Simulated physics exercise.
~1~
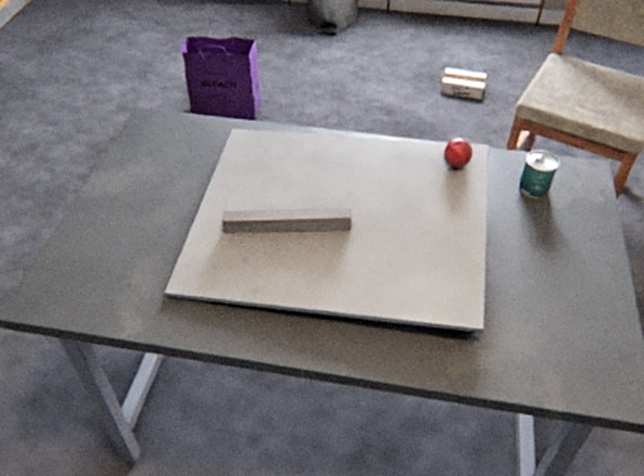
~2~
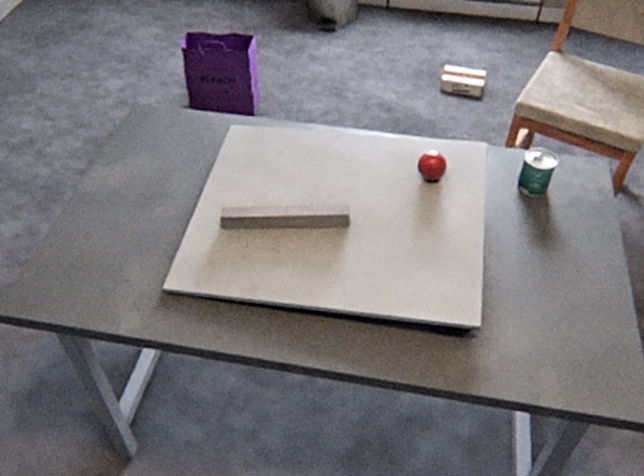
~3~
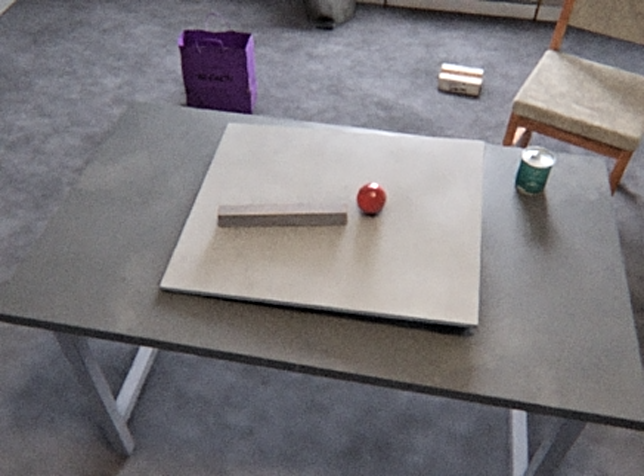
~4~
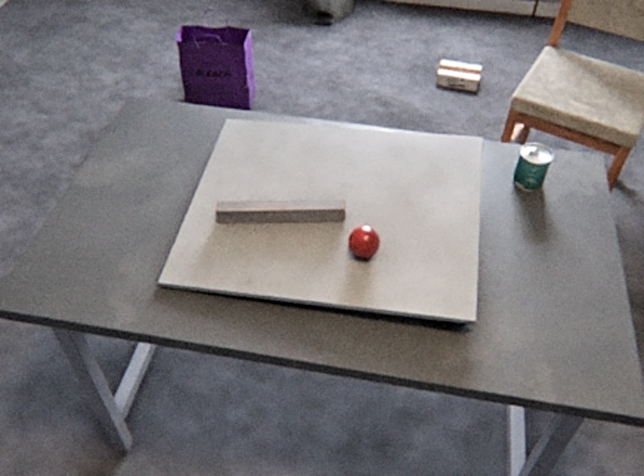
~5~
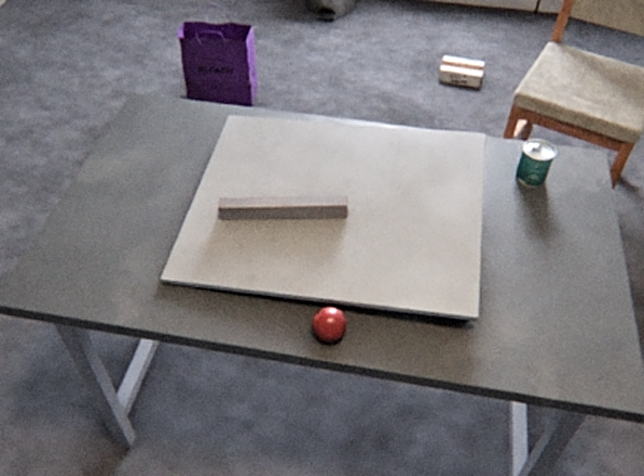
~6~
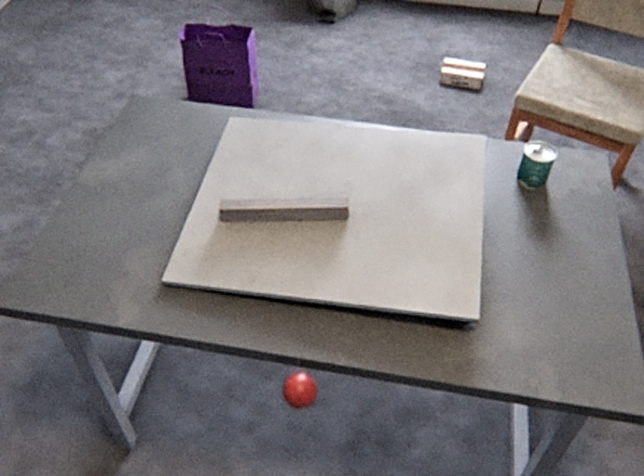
A tilted board on a grey table with a red apple rolling past a block and dropping off the table's near edge.
